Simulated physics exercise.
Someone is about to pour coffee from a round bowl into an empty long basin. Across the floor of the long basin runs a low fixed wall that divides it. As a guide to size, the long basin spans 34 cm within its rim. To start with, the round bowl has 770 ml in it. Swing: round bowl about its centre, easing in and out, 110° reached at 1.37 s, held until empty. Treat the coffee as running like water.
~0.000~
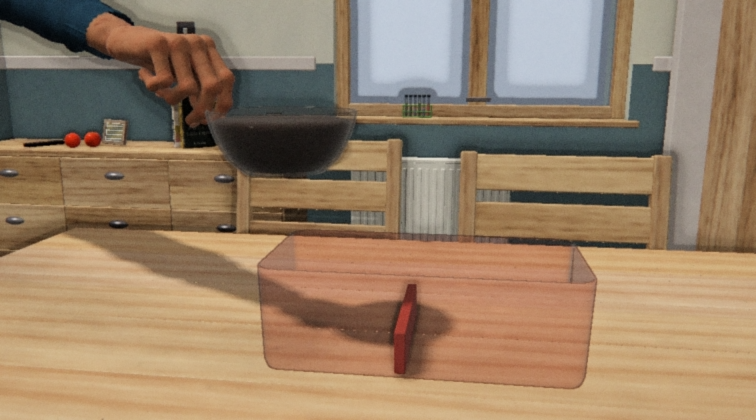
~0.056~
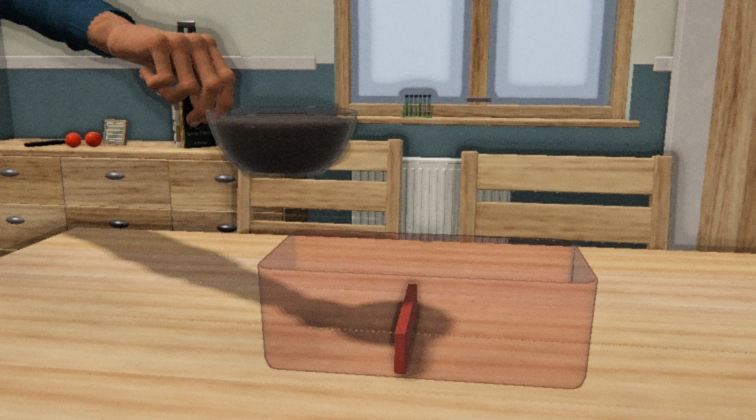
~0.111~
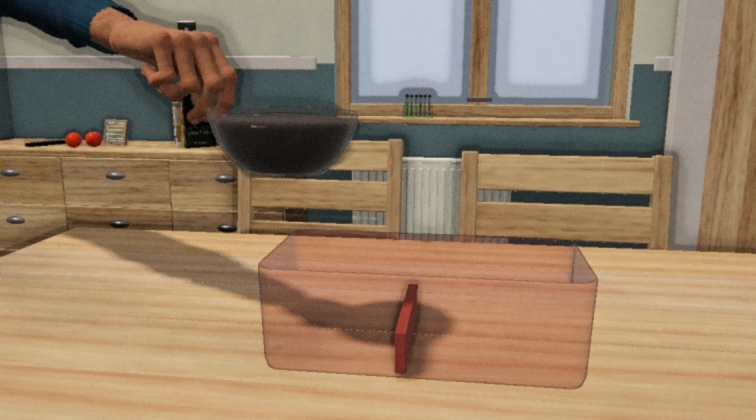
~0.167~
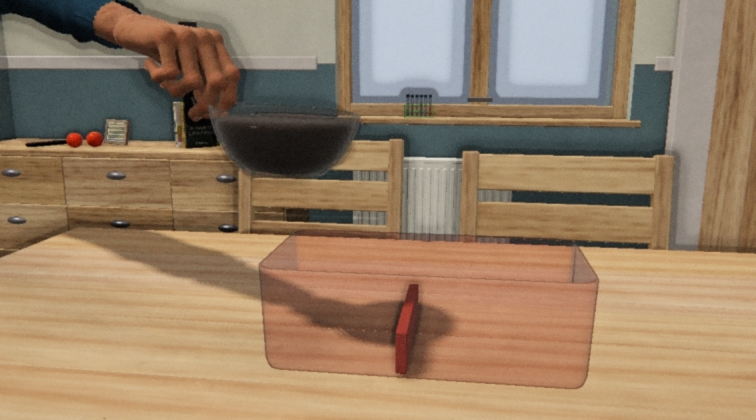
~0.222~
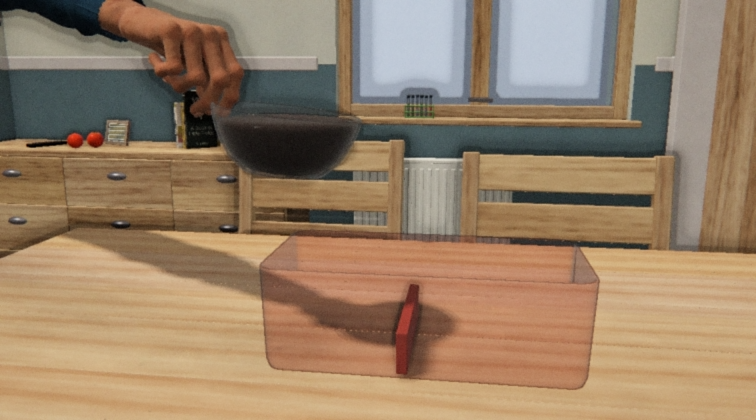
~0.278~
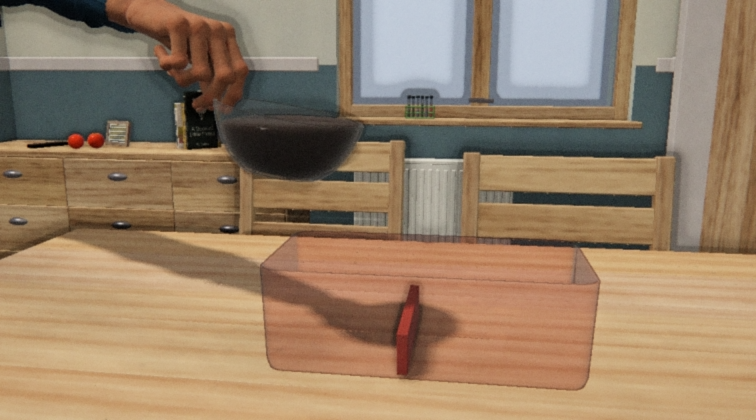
A bright kitchen and dining room with a window and teal-and-cream walls is seen from just above a pale wooden table, the view staying essentially still. A hand at upper left holds a clear round bowl of dark coffee above and left of an empty, transparent reddish basin with a red upright wall. The bowl tilts slightly and slowly rightward, its coffee staying inside.
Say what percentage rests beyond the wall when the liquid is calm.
Roughly 56 per cent rests beyond the wall.
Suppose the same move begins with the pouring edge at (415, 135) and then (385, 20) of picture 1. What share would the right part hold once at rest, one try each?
Respectively about 90 and 85 percent.
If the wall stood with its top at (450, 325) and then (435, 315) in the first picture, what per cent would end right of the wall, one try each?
Try 1: 10 %; try 2: 20 %.
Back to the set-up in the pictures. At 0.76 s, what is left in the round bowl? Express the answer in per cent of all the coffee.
34 %.
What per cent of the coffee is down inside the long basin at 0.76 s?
About 34%.
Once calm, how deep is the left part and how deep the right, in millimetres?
Depths at rest: Left around 14 mm, right around 14 mm.
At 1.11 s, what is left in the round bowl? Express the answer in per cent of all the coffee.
Roughly 0 per cent.
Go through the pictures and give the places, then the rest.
In the first frame, it leans 0°; its right rim is at (355, 113); the coffee meets the walls at (218, 120) and (352, 121); the long basin's rim runs from (277, 249) to (584, 261); the wall's top is at (407, 307).
In the second frame, it leans 0°; its right rim is at (356, 114); the coffee meets the walls at (219, 119) and (353, 121).
In the third frame, it leans 2°; its right rim is at (356, 116); the coffee meets the walls at (220, 118) and (354, 122).
In the fourth frame, it leans 4°; its right rim is at (358, 119); the coffee meets the walls at (222, 118) and (355, 123).
In the fifth frame, it leans 7°; its right rim is at (360, 123); the coffee meets the walls at (225, 118) and (357, 124).
In the sixth frame, it leans 11°; its right rim is at (361, 129); the coffee meets the walls at (227, 120) and (360, 125).
By 0.76 s the tilt is 64° and 34 per cent is still to pour, 8 is left of the wall and 26 right of it.
By 1.11 s the tilt is 100° and 0 per cent is still to pour, 42 is left of the wall and 55 right of it.
By 1.47 s the tilt is 110° and 0 per cent is still to pour, 44 is left of the wall and 56 right of it.
By 1.87 s the tilt is 110° and 0 per cent is still to pour, 44 is left of the wall and 56 right of it.
At rest 44 per cent lies left of the wall, 56 right of it and 1 outside.
